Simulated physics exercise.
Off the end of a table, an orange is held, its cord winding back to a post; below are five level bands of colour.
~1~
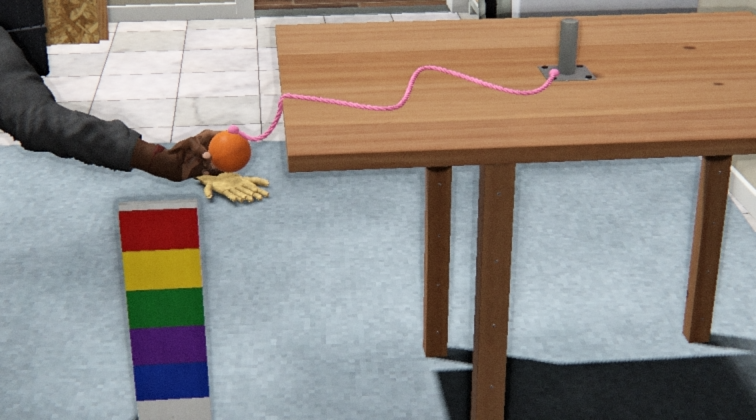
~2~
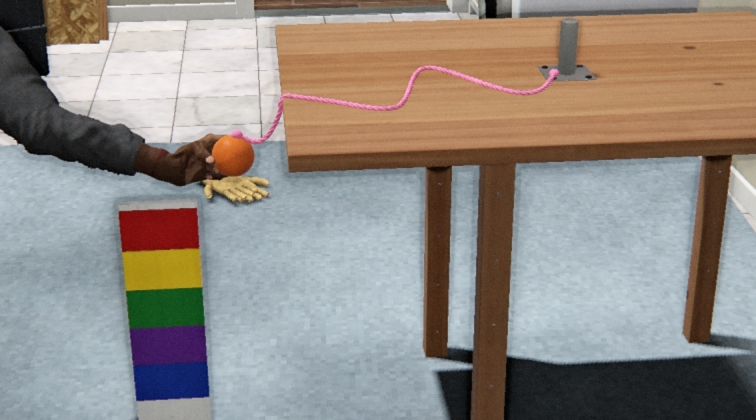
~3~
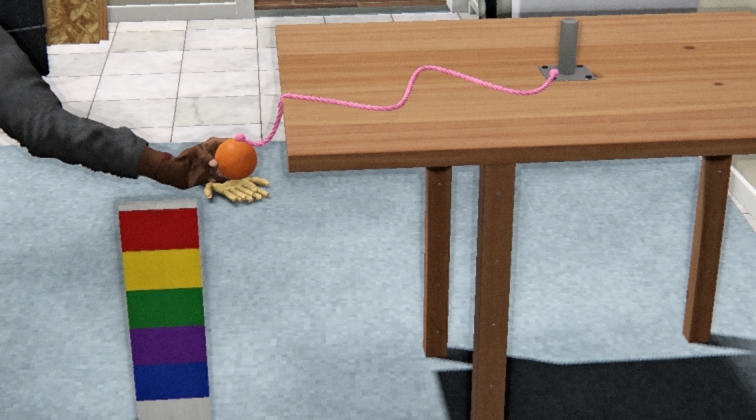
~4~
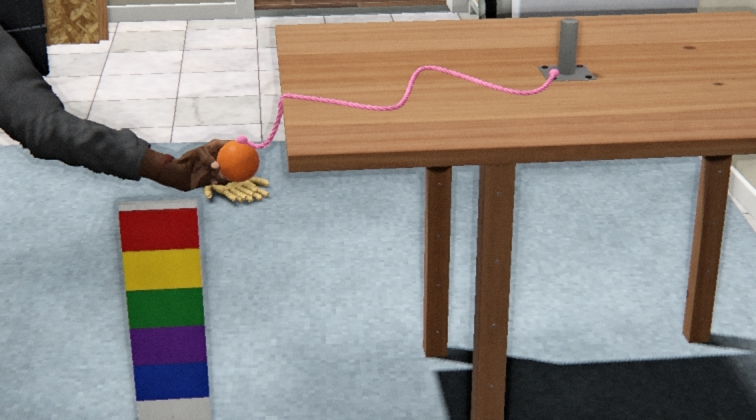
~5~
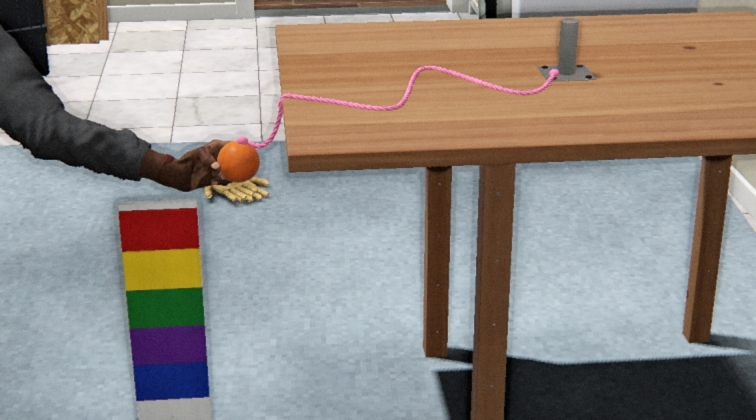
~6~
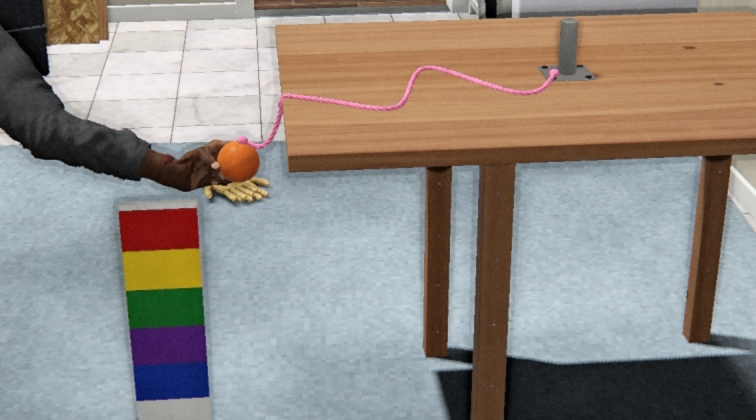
Hand holding an orange on a pink cord shifting slightly down and right beside a wooden table, then staying still.
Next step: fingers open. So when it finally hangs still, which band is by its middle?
At purple.
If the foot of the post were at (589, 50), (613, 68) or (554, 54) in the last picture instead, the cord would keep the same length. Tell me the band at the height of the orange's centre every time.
Going case by case, it's green, green and finally purple.
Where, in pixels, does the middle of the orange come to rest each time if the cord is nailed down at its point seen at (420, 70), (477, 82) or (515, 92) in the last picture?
Near (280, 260), then (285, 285), then (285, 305).
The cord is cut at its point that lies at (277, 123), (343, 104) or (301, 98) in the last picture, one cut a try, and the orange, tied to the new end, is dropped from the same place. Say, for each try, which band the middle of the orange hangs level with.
In order of the tries: Green; then red; then yellow.
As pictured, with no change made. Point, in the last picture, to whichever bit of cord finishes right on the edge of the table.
That spot is near (409, 90).
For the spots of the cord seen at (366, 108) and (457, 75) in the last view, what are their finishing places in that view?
They end up at (284, 174) and (395, 84).
Soon after, orange near (285, 306); level with green.
Then, orange near (296, 336); level with purple.
At rest, orange near (293, 340); level with purple. Its centre hangs level with the purple band.
